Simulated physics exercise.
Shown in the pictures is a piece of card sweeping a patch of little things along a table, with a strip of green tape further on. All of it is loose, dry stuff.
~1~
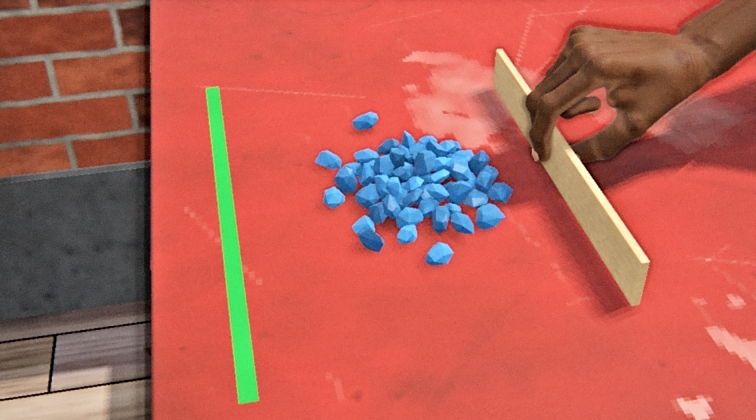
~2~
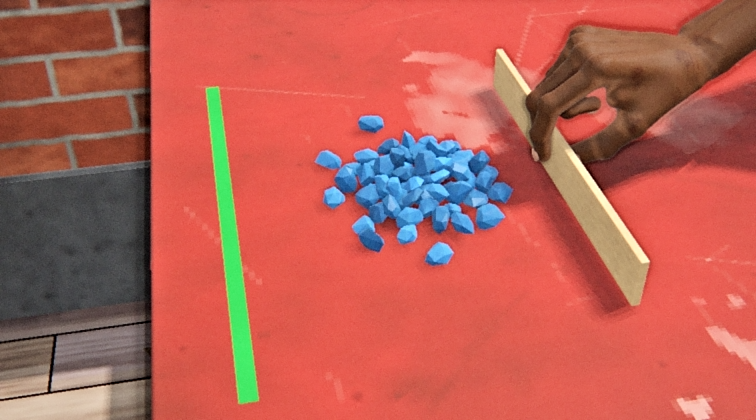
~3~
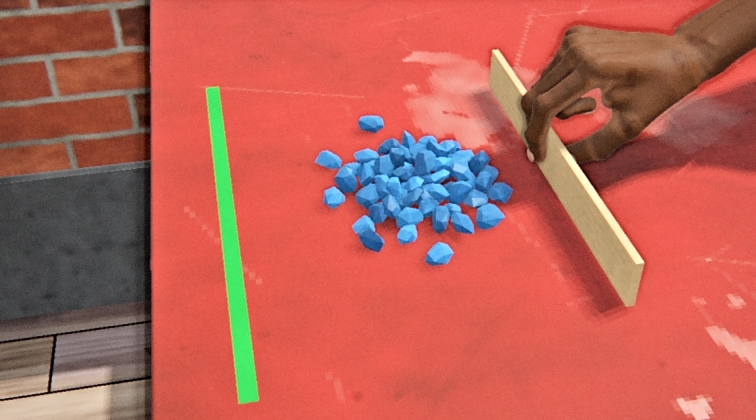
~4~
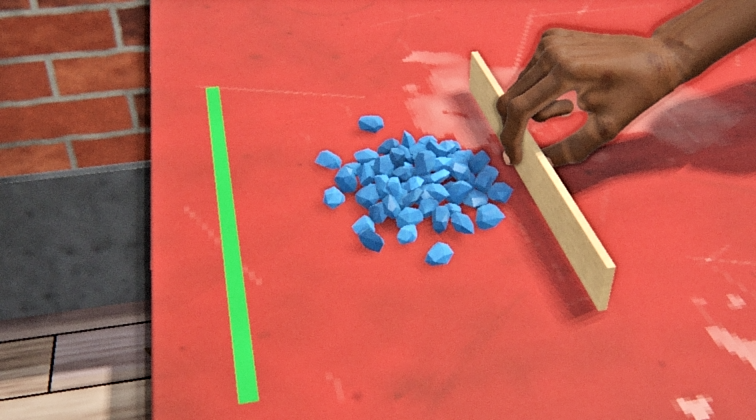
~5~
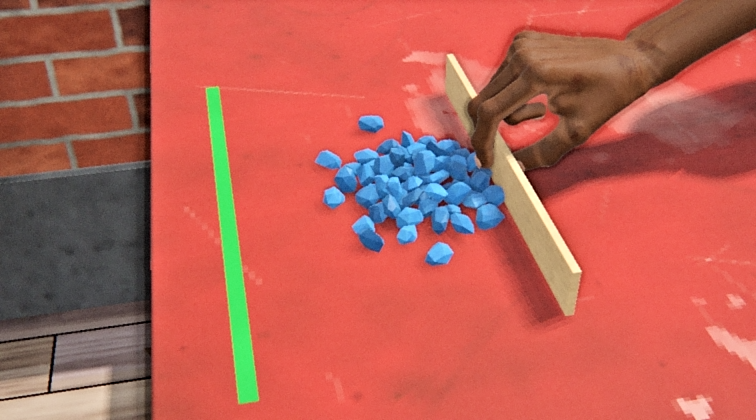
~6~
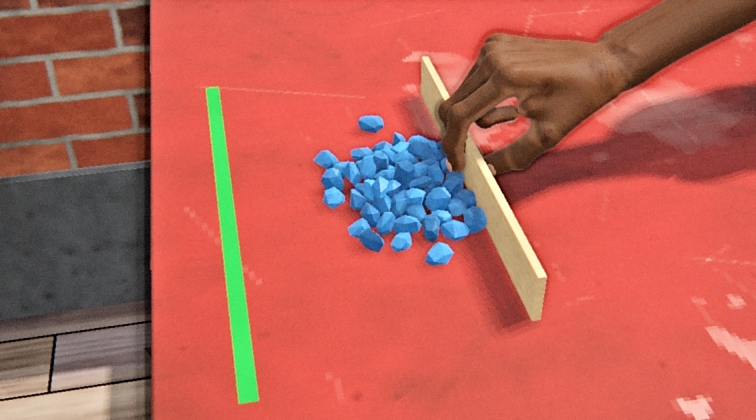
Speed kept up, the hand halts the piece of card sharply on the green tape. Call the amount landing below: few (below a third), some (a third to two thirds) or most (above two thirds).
Some.
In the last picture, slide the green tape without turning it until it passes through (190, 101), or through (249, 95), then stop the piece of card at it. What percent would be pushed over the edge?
In order, close to 80 and 10 per cent.
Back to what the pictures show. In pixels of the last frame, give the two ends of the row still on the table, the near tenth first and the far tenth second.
You'd mark the near end at (212, 289) and the far end at (198, 146).
Just after the last frame, piece of card still moving, near (341, 163); heap all on the table, its front near (220, 211).
A moment on, piece of card stopped at the green tape; heap roughly a quarter over the edge.
Further on, piece of card stopped at the green tape; heap roughly half over the edge.
When it is over, piece of card stopped at the green tape; heap roughly half over the edge.
